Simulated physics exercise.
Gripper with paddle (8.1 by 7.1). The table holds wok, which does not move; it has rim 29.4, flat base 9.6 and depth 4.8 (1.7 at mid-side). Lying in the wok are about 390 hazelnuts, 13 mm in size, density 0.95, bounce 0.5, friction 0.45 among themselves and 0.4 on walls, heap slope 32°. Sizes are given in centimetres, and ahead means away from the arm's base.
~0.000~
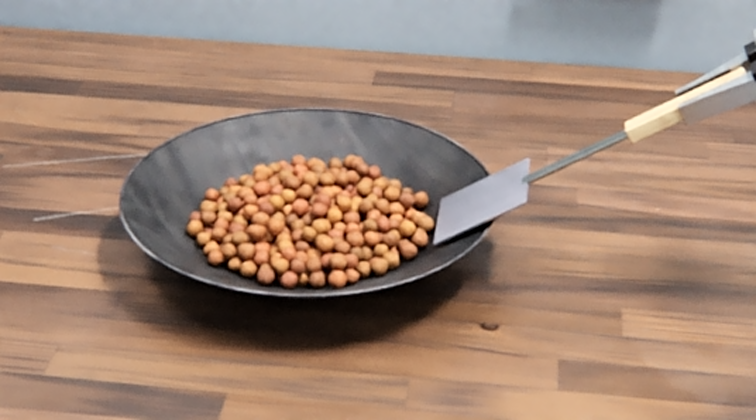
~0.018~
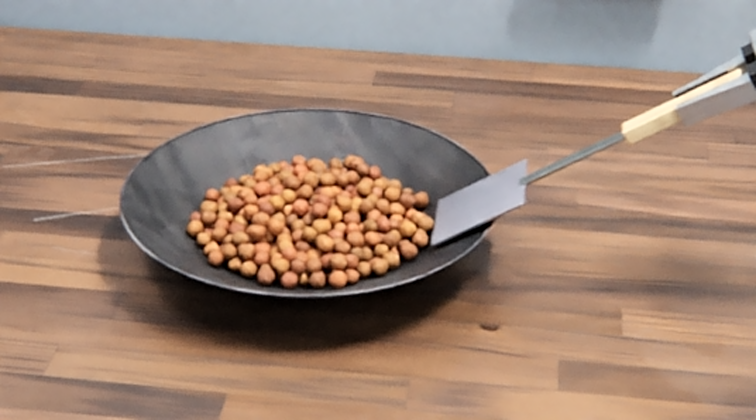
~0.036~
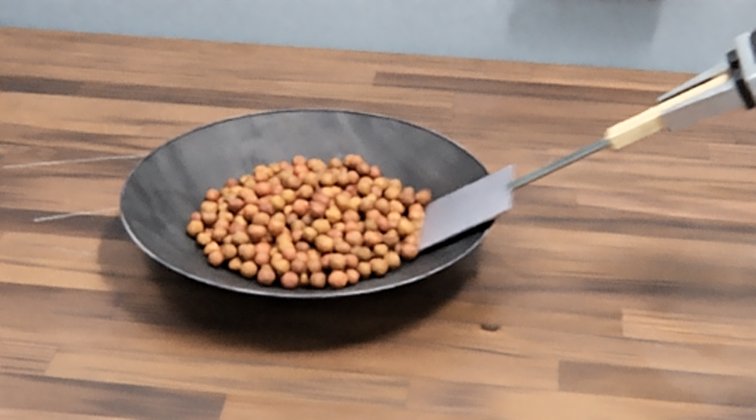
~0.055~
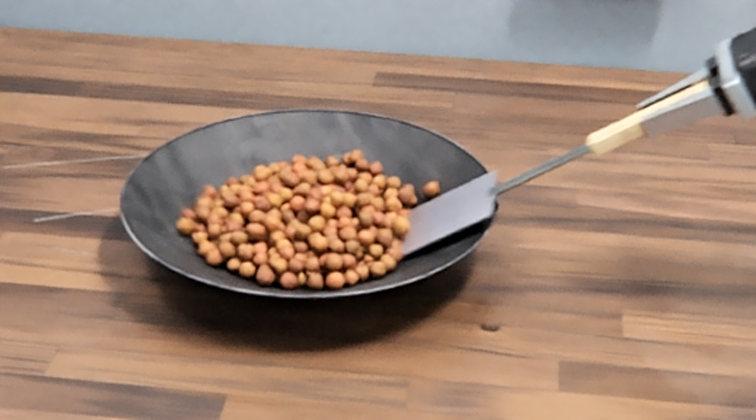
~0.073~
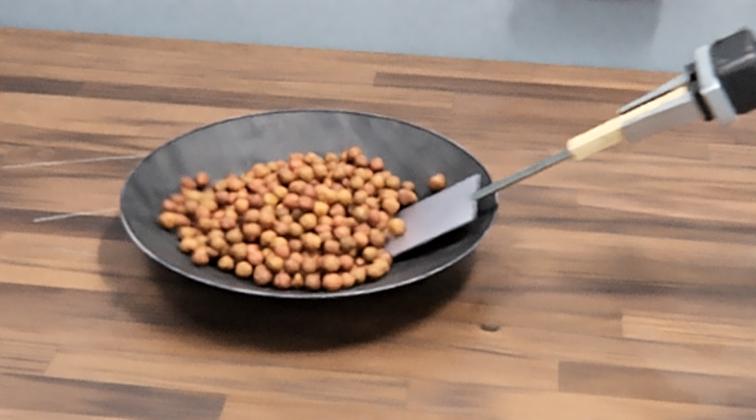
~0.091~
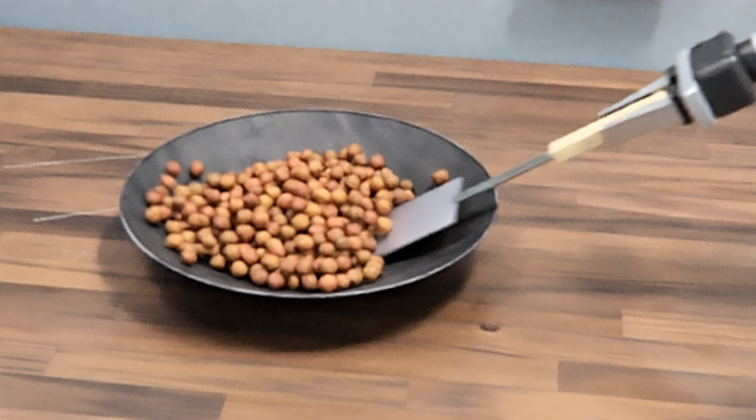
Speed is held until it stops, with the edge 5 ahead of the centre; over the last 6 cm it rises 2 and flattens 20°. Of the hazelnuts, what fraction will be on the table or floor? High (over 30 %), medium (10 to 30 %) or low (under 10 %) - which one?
Low, under 10 %.
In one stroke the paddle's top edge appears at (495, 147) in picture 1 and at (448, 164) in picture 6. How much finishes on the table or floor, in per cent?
Around 0 per cent finishes on the table or floor.
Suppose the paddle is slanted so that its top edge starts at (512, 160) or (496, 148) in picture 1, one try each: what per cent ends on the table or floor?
Roughly 5% and 5%.
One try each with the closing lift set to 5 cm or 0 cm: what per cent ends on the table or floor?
Close to 5 and 0 percent respectively.
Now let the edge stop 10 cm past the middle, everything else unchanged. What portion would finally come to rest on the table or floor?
Close to 25 per cent would end on the table or floor.
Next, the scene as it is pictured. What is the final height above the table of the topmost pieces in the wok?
Roughly 6.5 centimetres.
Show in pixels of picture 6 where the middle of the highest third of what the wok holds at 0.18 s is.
Centre: Roughly (221, 202) in the last picture.
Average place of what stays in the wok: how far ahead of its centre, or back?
I'd put it at roughly 5.0 cm toward the front.
By 0.14 s, sloping 33°, highest piece 6 above the table; 386 in the wok.
By 0.18 s, sloping 24°, highest piece 6 above the table; 381 in the wok, 5 on the blade or in flight.
By 0.40 s, sloping 13°, highest piece 7 above the table; 375 in the wok, 11 on the table or floor.
By 1.45 s, sloping 13°, highest piece 6 above the table; 374 in the wok, 12 on the table or floor.
Final count, 374 in the wok, 12 on the table or floor. That is 3 % on the table or floor.
